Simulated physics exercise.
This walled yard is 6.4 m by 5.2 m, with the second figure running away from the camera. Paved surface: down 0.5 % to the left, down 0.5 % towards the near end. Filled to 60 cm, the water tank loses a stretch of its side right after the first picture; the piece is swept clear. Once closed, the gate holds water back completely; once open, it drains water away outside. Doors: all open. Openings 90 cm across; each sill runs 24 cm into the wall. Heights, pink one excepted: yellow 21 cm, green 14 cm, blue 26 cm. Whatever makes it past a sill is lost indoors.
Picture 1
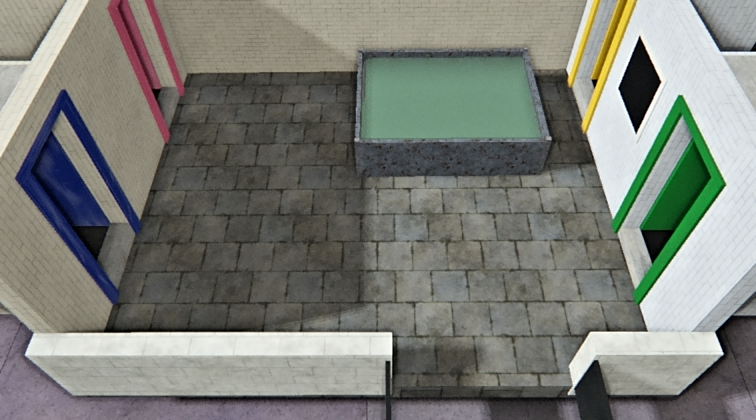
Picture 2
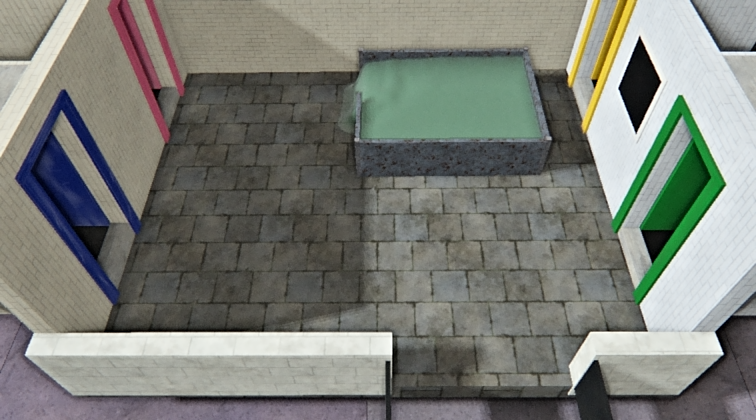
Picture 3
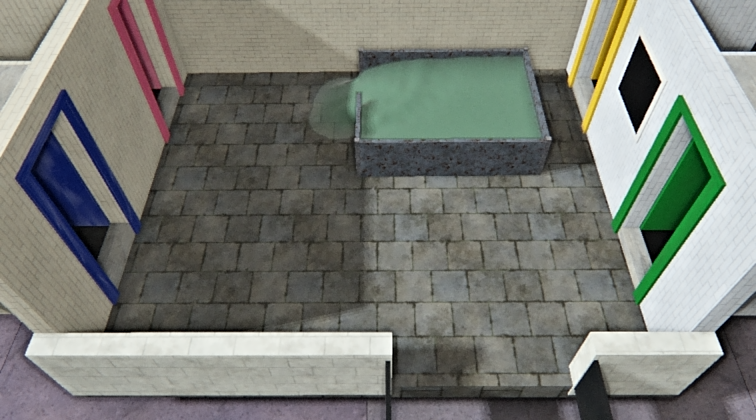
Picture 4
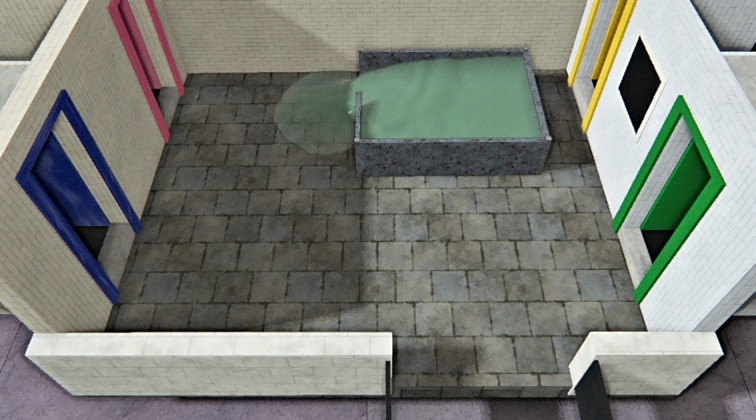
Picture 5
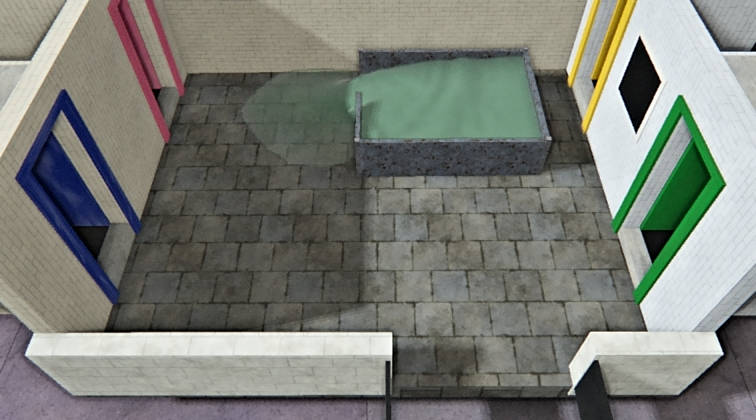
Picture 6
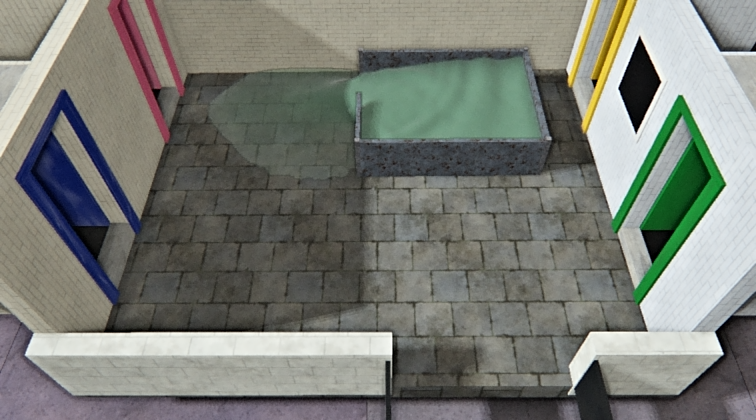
A walled yard paved in grey stone is seen from above and in front, with a low pale wall and a gap along the near side. A stone tank of green water stands at the back, between blue and pink doorways on the left and yellow and green ones on the right. The tank's left side opens, and water pours out, spreading leftward in a thin, widening sheet, while the camera stays still.
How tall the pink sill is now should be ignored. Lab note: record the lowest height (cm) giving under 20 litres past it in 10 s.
Lowest height: 30 cm.
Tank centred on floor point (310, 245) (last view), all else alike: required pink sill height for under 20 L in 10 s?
With that change, some 10.5 centimetres.
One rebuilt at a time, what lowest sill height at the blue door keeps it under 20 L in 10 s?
Blue - roughly 7.5 cm.
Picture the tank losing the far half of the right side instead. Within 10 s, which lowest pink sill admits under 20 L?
Estimate: Near 10.0 cm.
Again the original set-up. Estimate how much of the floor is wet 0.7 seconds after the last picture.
About 25 per cent.
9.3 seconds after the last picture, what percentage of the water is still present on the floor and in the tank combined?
Roughly 90 %.
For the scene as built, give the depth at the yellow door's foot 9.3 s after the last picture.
About 4.5 cm.
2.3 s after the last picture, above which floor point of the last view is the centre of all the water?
Centre of the water: Approx. (345, 132) px.
Then, 0.7 s after the last picture water covers 25 % of the floor, deepest (43 cm) near (187, 79); 22 cm at the pink door, 0 litres in over its 20 cm sill.
Then, 2.3 s after the last picture water covers 35 % of the floor, deepest (34 cm) near (180, 100); 33 cm at the pink door, 77 litres in over its 20 cm sill.
Then, 9.3 s after the last picture water covers 95 % of the floor, deepest (16 cm) near (99, 351); 11 cm at the pink door, 137 litres in over its 20 cm sill.
At the pink door as built, the water peaked near 35 cm, 1.5 s after the last picture.
With a sill of 24.5 cm, 64 litres would have come in within the 10 s; with 33.5 cm, 8 litres. So under 20 litres takes about 30 cm.
